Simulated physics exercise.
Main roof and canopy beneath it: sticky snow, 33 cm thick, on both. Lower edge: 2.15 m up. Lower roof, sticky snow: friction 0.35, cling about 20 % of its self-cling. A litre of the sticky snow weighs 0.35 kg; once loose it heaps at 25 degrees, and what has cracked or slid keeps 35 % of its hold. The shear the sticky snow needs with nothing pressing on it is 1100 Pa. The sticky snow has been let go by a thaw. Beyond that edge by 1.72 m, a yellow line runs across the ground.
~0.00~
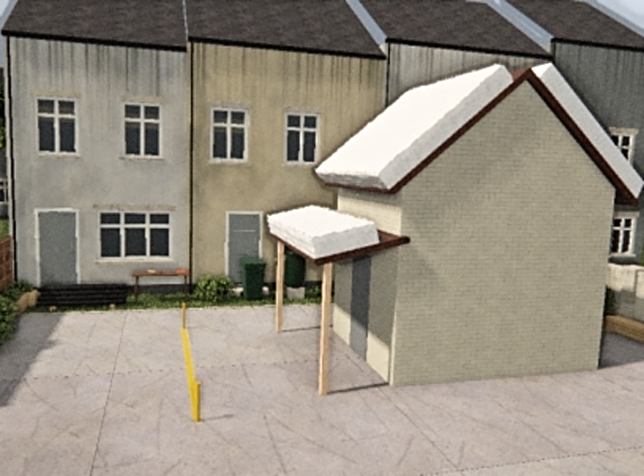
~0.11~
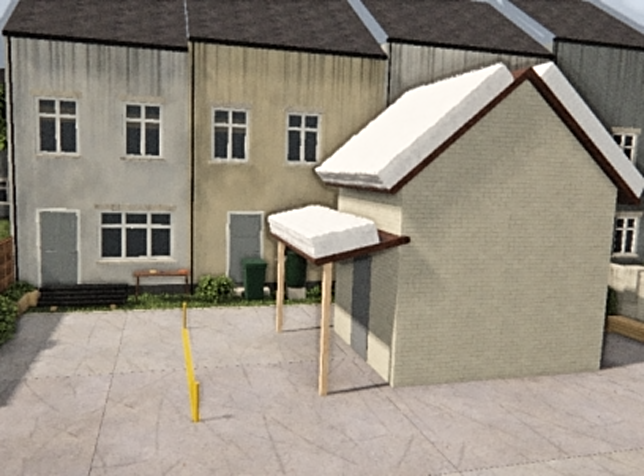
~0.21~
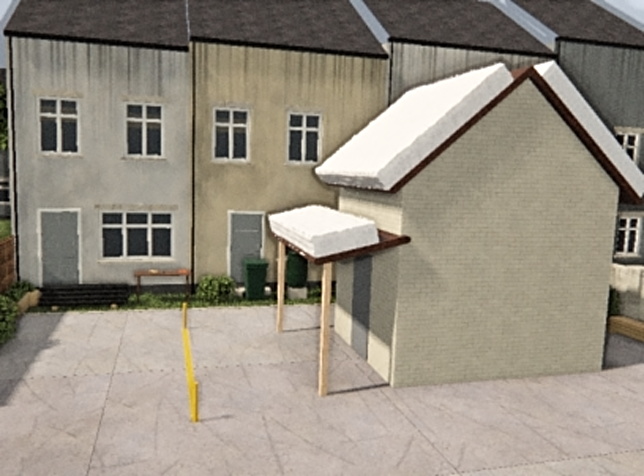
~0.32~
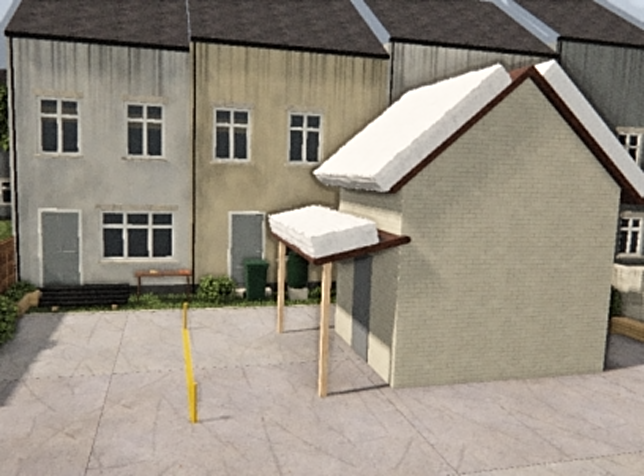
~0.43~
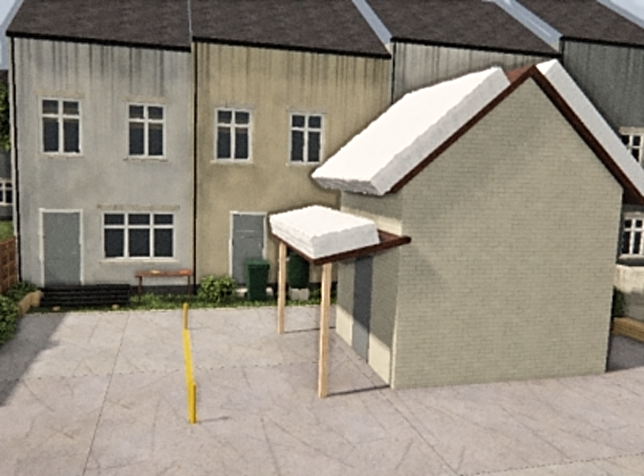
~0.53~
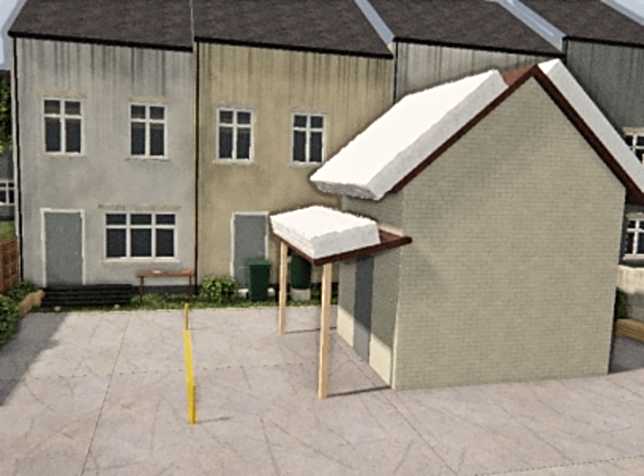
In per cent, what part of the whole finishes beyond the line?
I would say some 9 percent of the snow lies beyond it.
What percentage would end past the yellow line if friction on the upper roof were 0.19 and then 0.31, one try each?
Respectively 40 percent and 35 percent.
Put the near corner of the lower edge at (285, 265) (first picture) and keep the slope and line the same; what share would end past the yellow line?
That would be roughly 7 percent.
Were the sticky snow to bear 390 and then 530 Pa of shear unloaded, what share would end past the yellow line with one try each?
Result: 40 % for the first case, 35 % for the second.
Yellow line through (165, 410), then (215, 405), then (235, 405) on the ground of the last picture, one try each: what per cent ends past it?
About 2 %, 18 %, 35 %.
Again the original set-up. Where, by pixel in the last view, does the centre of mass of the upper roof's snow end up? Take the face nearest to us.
I'd place it around (255, 355).
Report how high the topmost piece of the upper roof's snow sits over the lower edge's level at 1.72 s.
About 1.6 m.
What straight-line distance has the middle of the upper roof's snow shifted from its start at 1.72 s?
Straight-line shift: Around 2.2 m.
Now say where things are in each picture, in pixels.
The first frame shows foremost bit of the sticky snow at (388, 183).
The second frame shows foremost bit of the sticky snow at (388, 183), its middle shifted 10 mm.
The third frame shows foremost bit of the sticky snow at (387, 184), its middle shifted 3.8 cm, 2 % of it past the upper edge, in one piece.
The fourth frame shows foremost bit of the sticky snow at (384, 188), its middle shifted 8.8 cm, 3 % of it past the upper edge, in one piece.
The fifth frame shows foremost bit of the sticky snow at (382, 170), its middle shifted 16 cm, 6 % of it past the upper edge, in one piece.
The sixth frame shows foremost bit of the sticky snow at (378, 172), its middle shifted 26 cm, 10 % of it past the upper edge, in one piece.
After 1.08 s, none is below the lower edge and 0 % is past the line.
After 1.72 s, 6 % is below the lower edge and 0 % is past the line.
After 2.36 s, 51 % is below the lower edge and 2 % is past the line.
After 3.00 s, 72 % is below the lower edge and 9 % is past the line.
After 4.20 s, 73 % is below the lower edge and 9 % is past the line.
